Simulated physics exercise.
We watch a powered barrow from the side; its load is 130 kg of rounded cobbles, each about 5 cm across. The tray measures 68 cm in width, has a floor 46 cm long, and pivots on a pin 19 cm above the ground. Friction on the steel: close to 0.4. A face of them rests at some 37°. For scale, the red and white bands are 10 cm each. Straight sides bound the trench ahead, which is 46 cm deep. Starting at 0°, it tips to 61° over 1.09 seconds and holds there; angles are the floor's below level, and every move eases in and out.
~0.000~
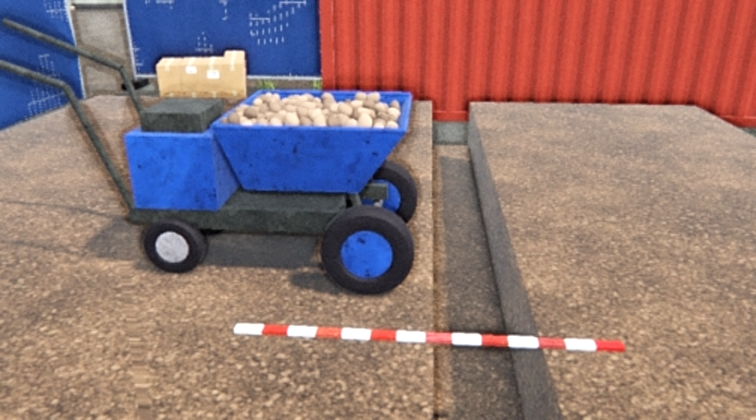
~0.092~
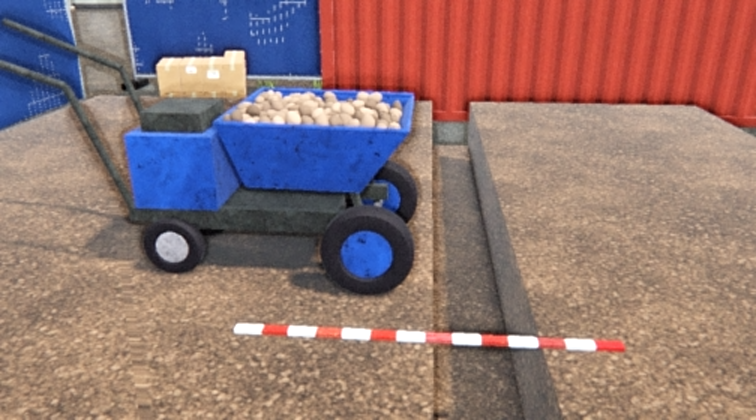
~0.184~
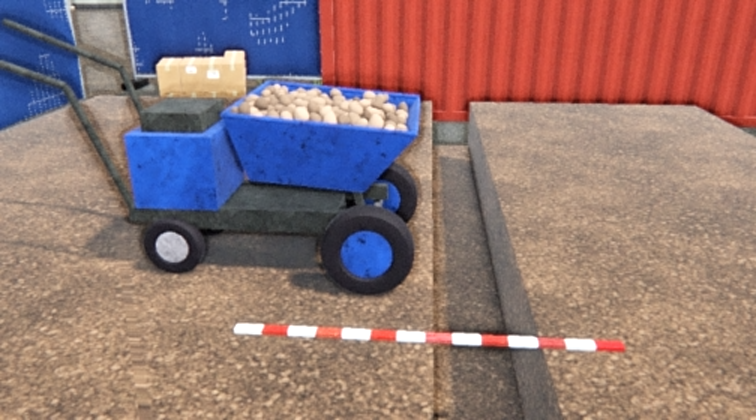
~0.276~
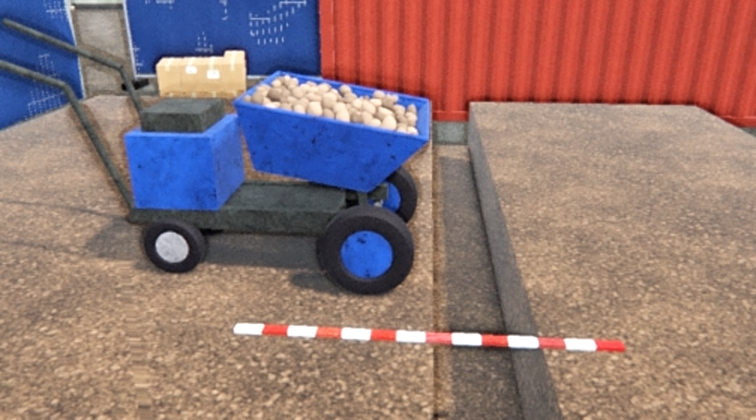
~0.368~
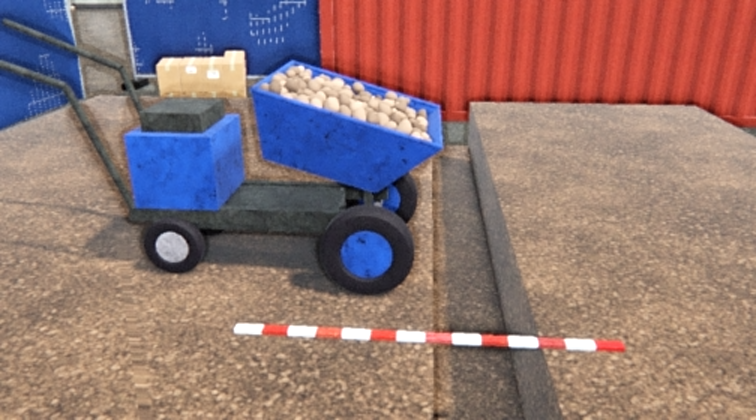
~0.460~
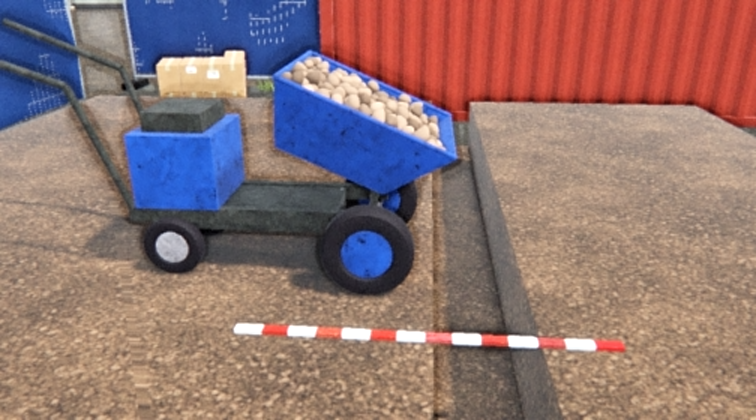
A blue tray of rounded stones tilts steadily toward the right on a parked barrow.
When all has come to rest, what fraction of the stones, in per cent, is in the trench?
At the end about 36 per cent of the stones are there.
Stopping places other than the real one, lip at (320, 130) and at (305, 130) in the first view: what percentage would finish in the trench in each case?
Some 70 and some 60 per cent, in that order.
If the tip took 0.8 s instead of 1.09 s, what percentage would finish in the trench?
Around 30 per cent would end in the trench.
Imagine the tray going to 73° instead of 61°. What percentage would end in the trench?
Then about 40 per cent.
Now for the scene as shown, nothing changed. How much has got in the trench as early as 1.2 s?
By then, around 10 percent.
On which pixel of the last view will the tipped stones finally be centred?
Around (524, 260).
After 0.8 s the floor is at 52°; 100 % in the tray; the foremost stones are at (482, 183).
After 1.2 s the floor is at 61°; 81 % in the tray, 8 % in the trench, 12 % past the trench; the foremost stones are at (572, 260).
After 1.5 s the floor is at 61°; 54 % in the tray, 12 % in the trench, 35 % past the trench; the foremost stones are at (663, 268).
After 3.5 s the floor is at 61°; 27 % in the tray, 36 % in the trench, 37 % past the trench; the foremost stones are at (715, 245).
